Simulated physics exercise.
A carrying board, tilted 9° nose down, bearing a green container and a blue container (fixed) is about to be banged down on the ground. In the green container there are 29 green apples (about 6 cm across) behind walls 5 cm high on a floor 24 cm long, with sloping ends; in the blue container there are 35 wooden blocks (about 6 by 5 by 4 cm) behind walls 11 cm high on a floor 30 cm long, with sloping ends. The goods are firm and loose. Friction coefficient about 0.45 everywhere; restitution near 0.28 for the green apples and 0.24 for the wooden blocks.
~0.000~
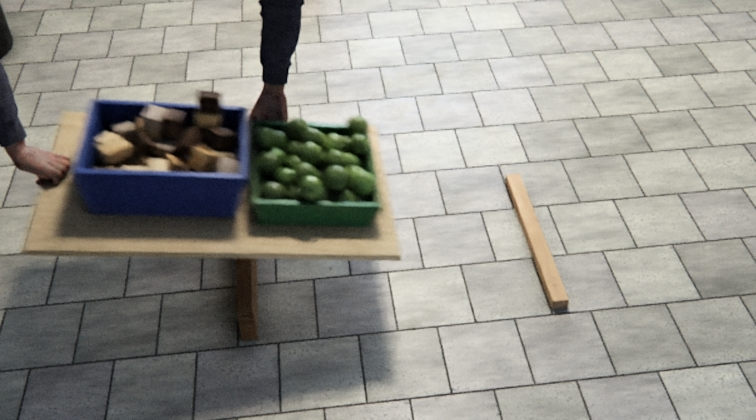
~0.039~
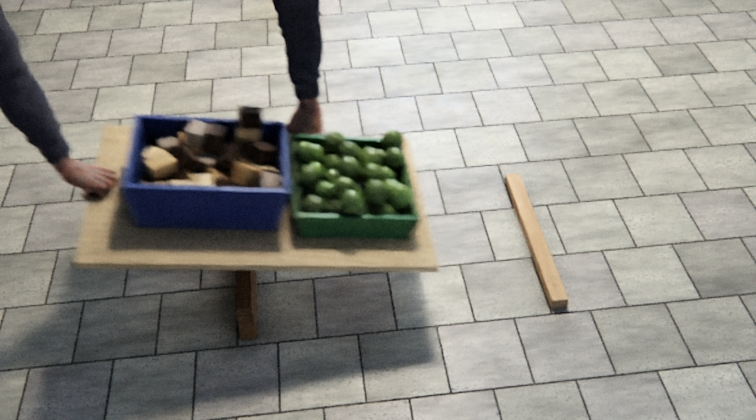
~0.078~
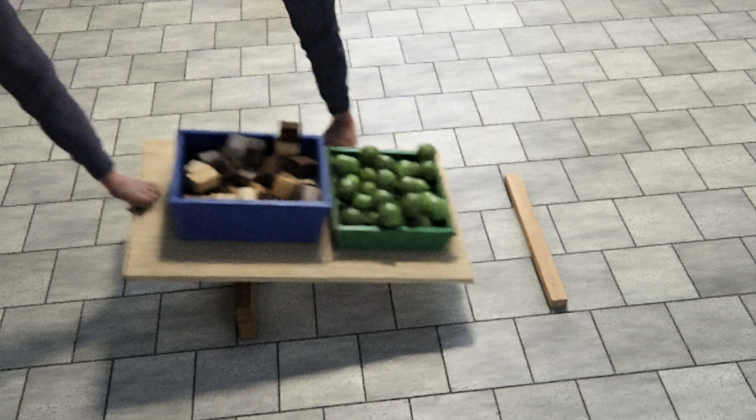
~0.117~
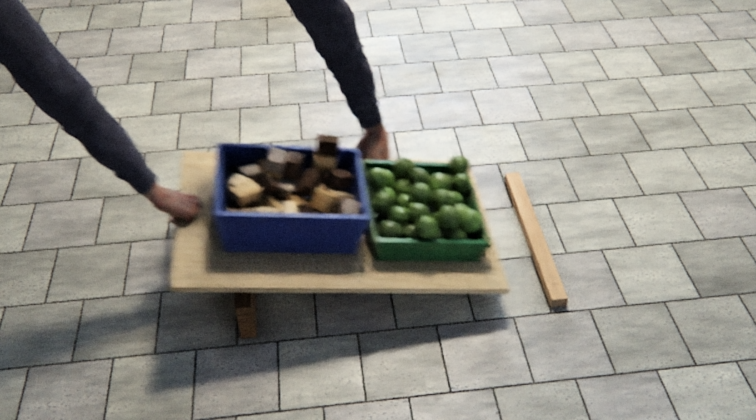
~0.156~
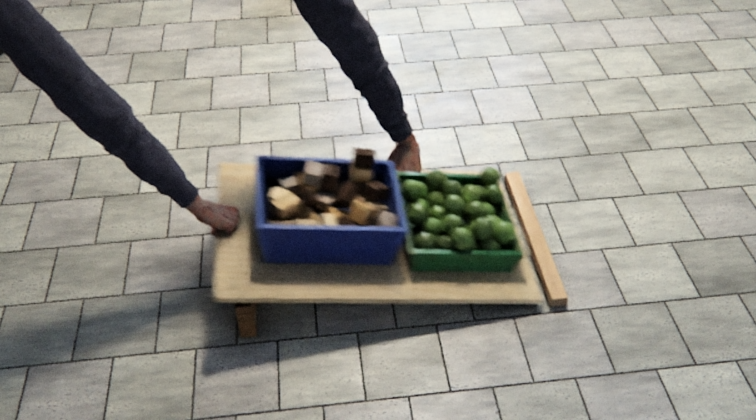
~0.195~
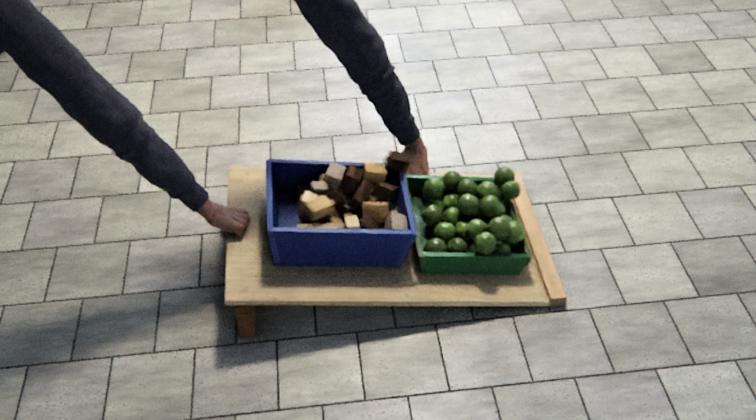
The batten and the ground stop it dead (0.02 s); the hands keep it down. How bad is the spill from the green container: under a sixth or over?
Out of the green container go more than a sixth of the green apples.
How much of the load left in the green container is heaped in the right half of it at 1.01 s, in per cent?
Some 70 per cent.
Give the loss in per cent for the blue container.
About: Blue container 5 per cent.
After 0.24 s, 3 of 29 out of the green container and 1 of 35 out of the blue container.
After 0.36 s, 6 of 29 out of the green container and 1 of 35 out of the blue container.
After 0.58 s, 8 of 29 out of the green container and 1 of 35 out of the blue container.
Outcome (at 1.01 s), 9 of 29 out of the green container and 1 of 35 out of the blue container. Asked share, 9 of 29, 31 per cent.
